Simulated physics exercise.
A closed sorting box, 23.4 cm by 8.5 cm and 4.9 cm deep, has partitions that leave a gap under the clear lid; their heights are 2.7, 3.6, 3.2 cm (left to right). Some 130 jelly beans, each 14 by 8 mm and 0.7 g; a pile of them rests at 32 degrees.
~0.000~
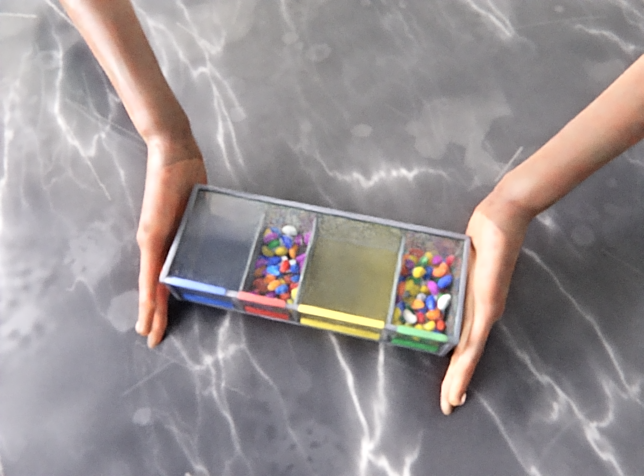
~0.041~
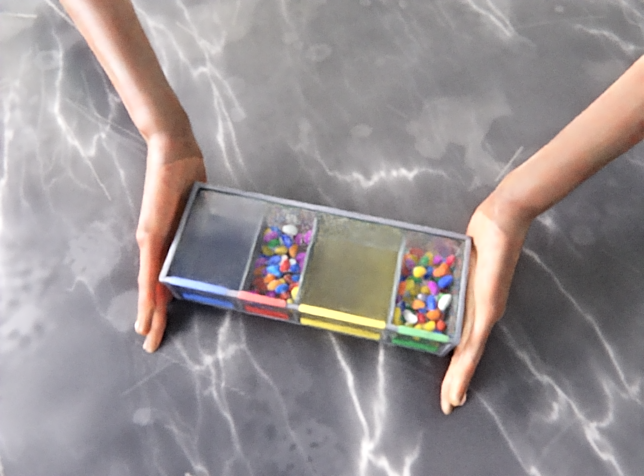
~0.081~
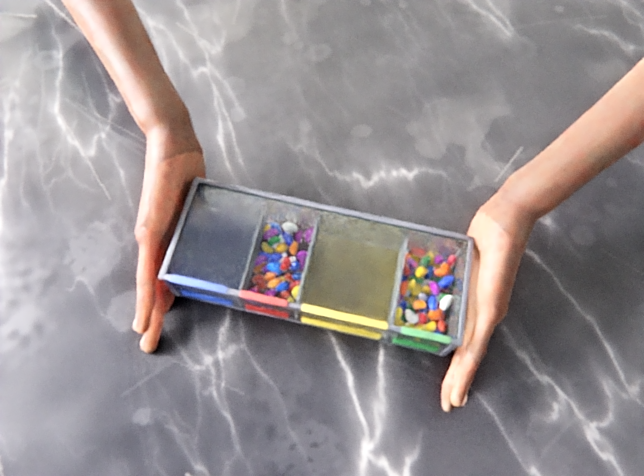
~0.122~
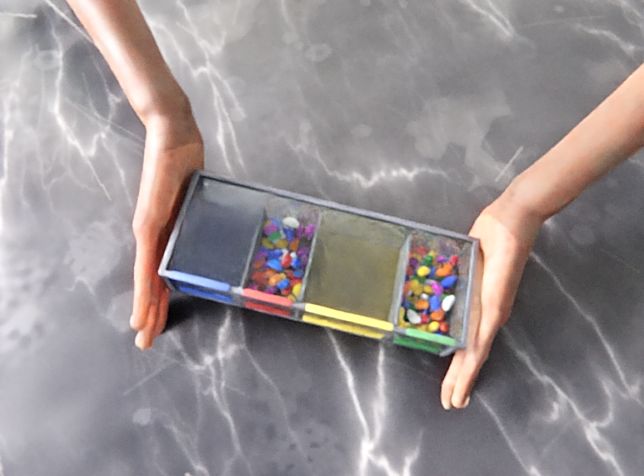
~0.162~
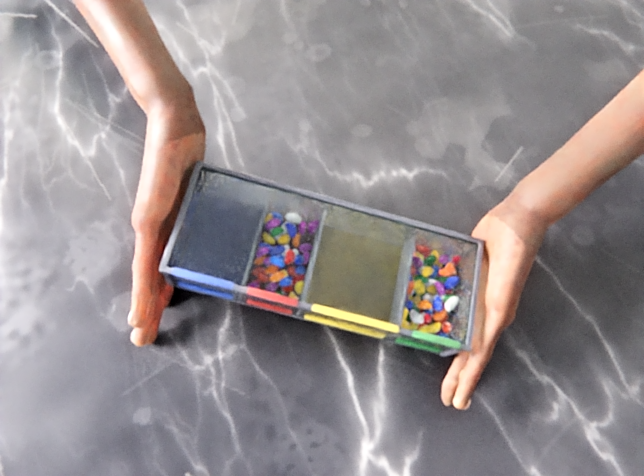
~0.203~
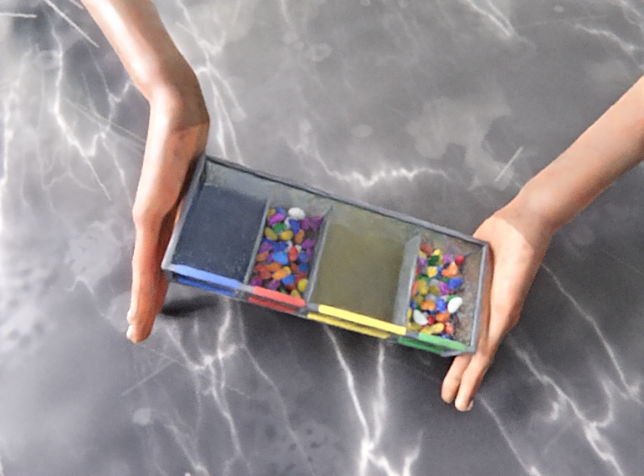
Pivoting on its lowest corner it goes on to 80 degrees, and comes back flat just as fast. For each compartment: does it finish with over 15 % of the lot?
Red compartment: Yes; blue compartment: No; green compartment: Yes; yellow compartment: No.
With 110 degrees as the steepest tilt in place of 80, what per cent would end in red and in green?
In that case red 20, green 75.
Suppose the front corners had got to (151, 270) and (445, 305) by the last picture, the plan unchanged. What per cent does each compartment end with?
Red 30; blue 10; green 40; yellow 25.
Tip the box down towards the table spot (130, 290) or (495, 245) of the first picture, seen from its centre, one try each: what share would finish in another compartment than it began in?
Some 35 and 10 per cent.
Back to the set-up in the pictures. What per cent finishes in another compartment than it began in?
Roughly 5 per cent.
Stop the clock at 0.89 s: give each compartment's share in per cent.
Red 35; blue 0; green 65; yellow 0.
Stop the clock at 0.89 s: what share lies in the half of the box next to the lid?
About 20 per cent.
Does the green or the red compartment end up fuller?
It is the green one.
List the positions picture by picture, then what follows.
The first picture shows box tilt 0 degrees, front corners at (167, 278) and (454, 339); red 35 %, green 65 %.
The second picture shows box tilt 1 degrees, front corners at (166, 277) and (454, 339).
The third picture shows box tilt 3 degrees, front corners at (166, 275) and (457, 340).
The fourth picture shows box tilt 7 degrees, front corners at (165, 271) and (461, 343), lowest corner right front.
The fifth picture shows box tilt 11 degrees, front corners at (167, 267) and (465, 345), lowest corner right front.
The sixth picture shows box tilt 15 degrees, front corners at (169, 264) and (470, 348), lowest corner right front; red 35 %, green 65 %. The box's pace is about 110 degrees a second.
After 0.89 s, tilt 80 degrees; red 35 %, green 65 %.
After 1.35 s, tilt 34 degrees; red 30 %, green 65 %, yellow 5 %.
Then, at 1.88 s, tilt 0 degrees; red 30 %, green 65 %, yellow 5 %.
By 2.4 s all is still; red 30 %, blue 0 %, green 65 %, yellow 5 %.
